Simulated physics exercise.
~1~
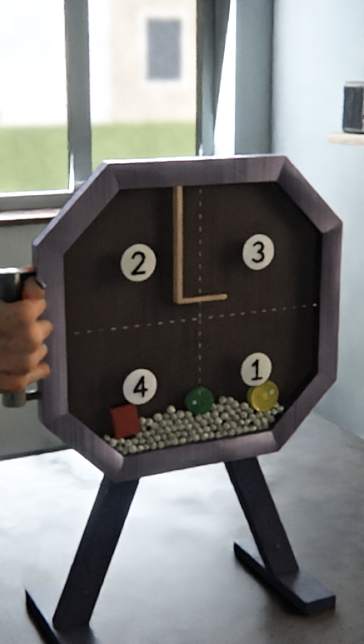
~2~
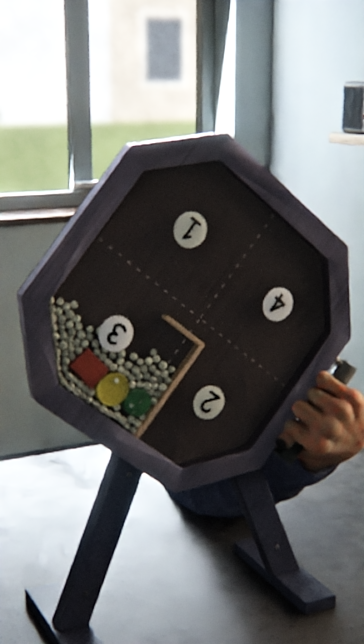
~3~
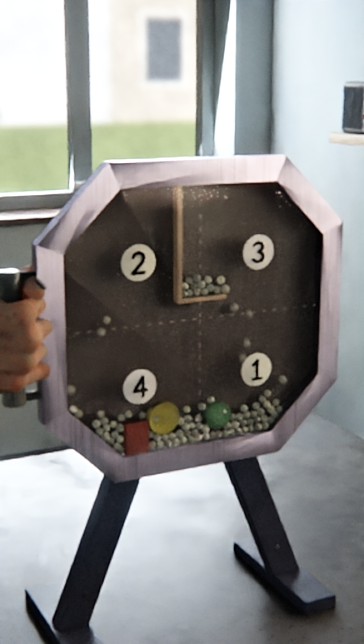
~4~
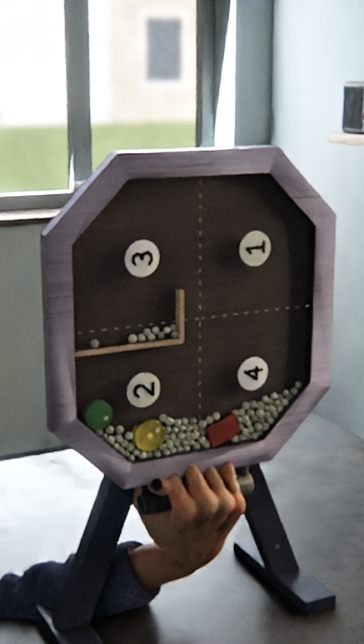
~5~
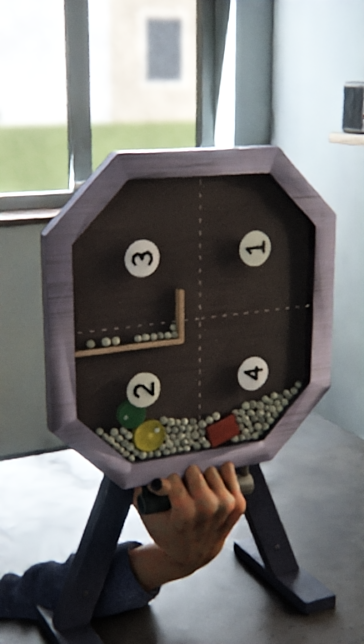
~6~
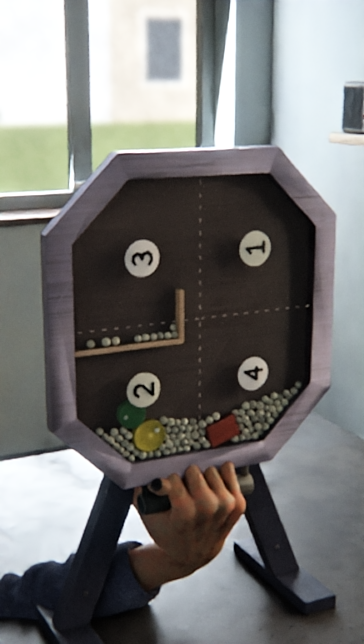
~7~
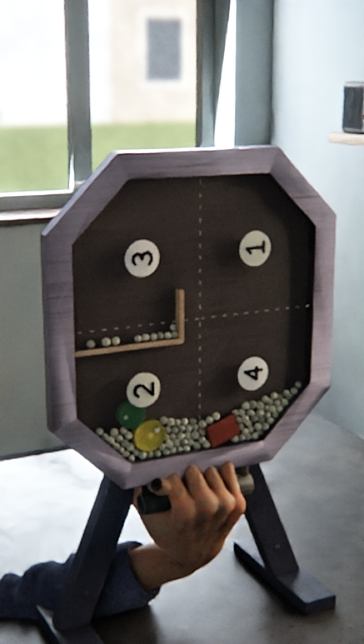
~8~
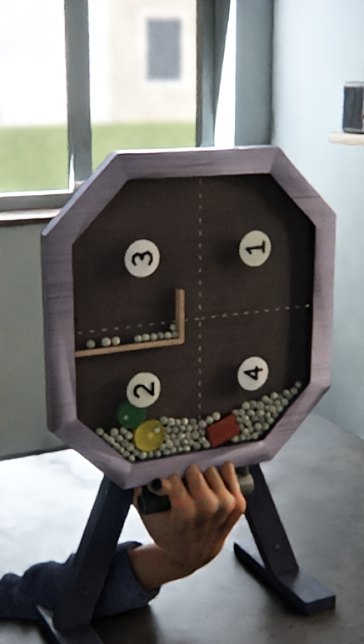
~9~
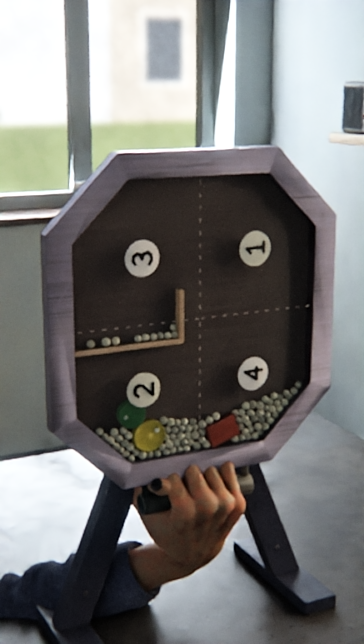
At first, a dark eight-sided case with a clear face stands on its legs, white balls, a red block, and green and yellow discs lying along its bottom, while a hand grips it at the left. The hand turns the case clockwise, and everything slides and tumbles together inside. It comes round a full turn, with some balls caught by the L-shaped wooden divider. Then it swings back a quarter turn, and the green disc rolls against the yellow one. Finally all is still, both discs in quarter two, the red block in quarter four, and a few balls on the ledge.
